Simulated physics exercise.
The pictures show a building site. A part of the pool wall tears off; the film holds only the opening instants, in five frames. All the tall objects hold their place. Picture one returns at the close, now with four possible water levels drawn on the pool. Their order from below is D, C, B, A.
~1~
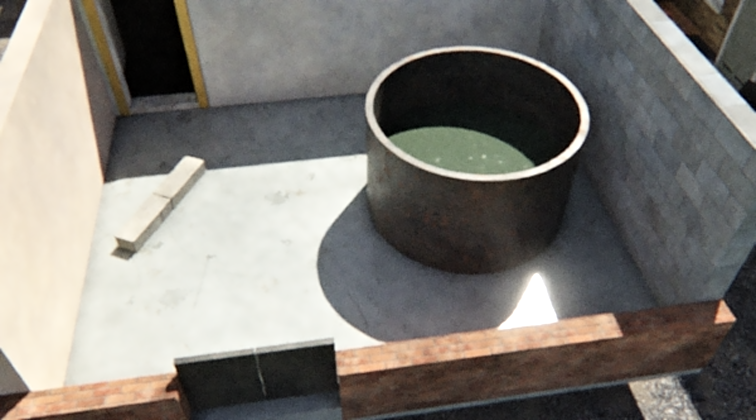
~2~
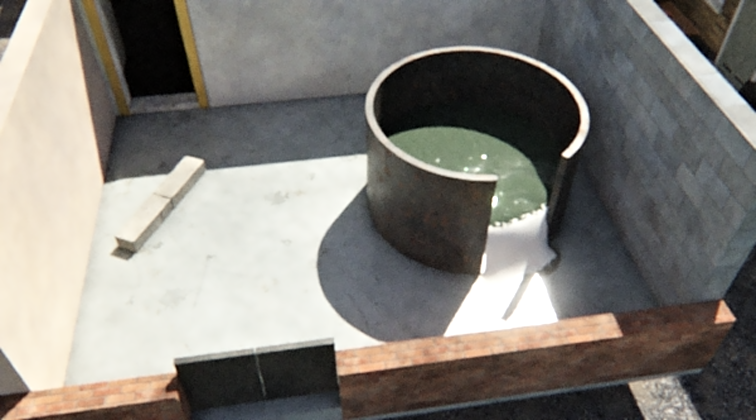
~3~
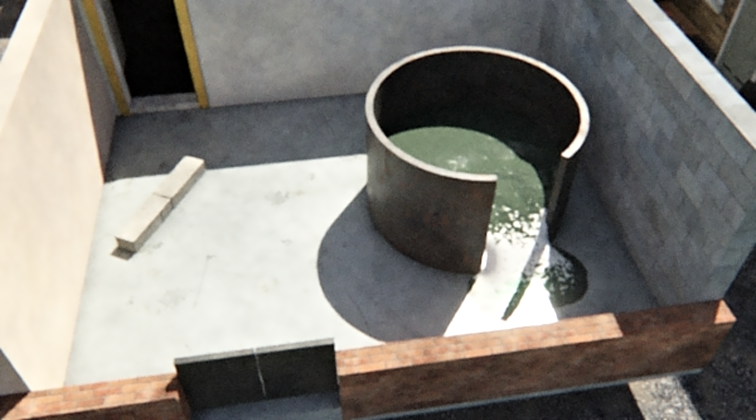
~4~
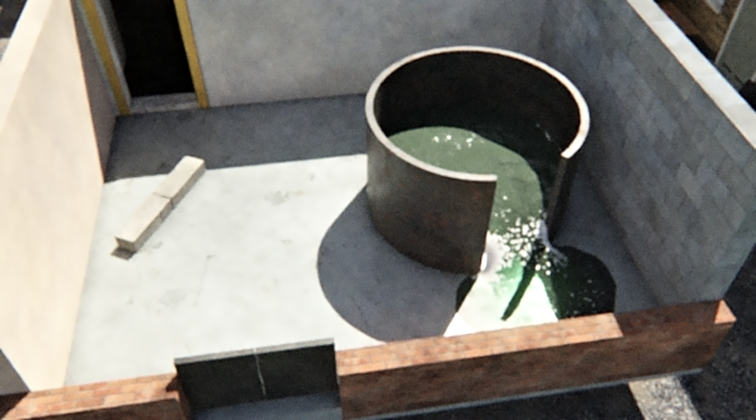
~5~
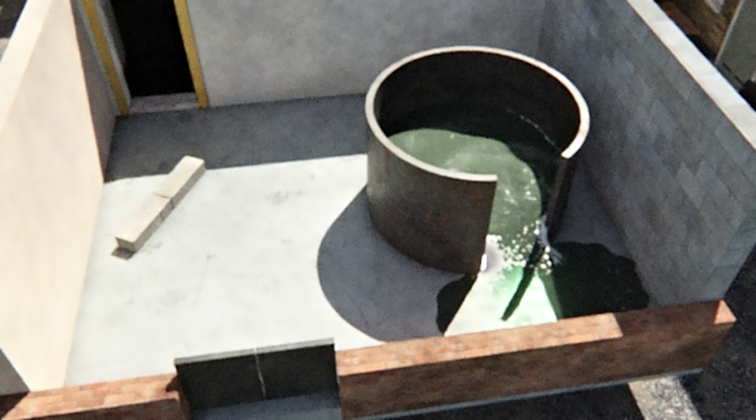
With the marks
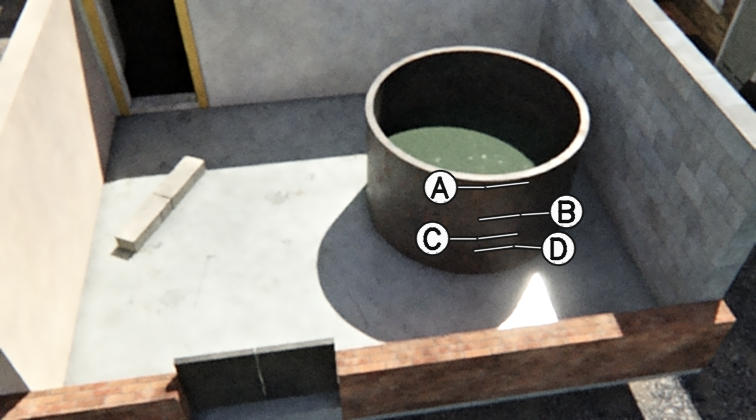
Green water pouring through a gap opened in a round tank's wall and spreading over the floor of a walled yard.
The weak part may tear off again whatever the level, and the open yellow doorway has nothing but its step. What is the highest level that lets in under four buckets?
It is C.
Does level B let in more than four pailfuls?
Yes, that goes wrong.
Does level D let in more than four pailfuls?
No, that is safe.
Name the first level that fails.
Level B.
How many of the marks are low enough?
Two of them.
On the marked copy, A at (506, 184); B at (500, 217); C at (496, 236); D at (494, 248); from the bottom up D, C, B, A.
If A is chosen, dozens of bucketfuls pour in.
If B is chosen, about 12 bucketfuls get in.
If C is chosen, a bucket or two gets in.
If D is chosen, nothing gets over.
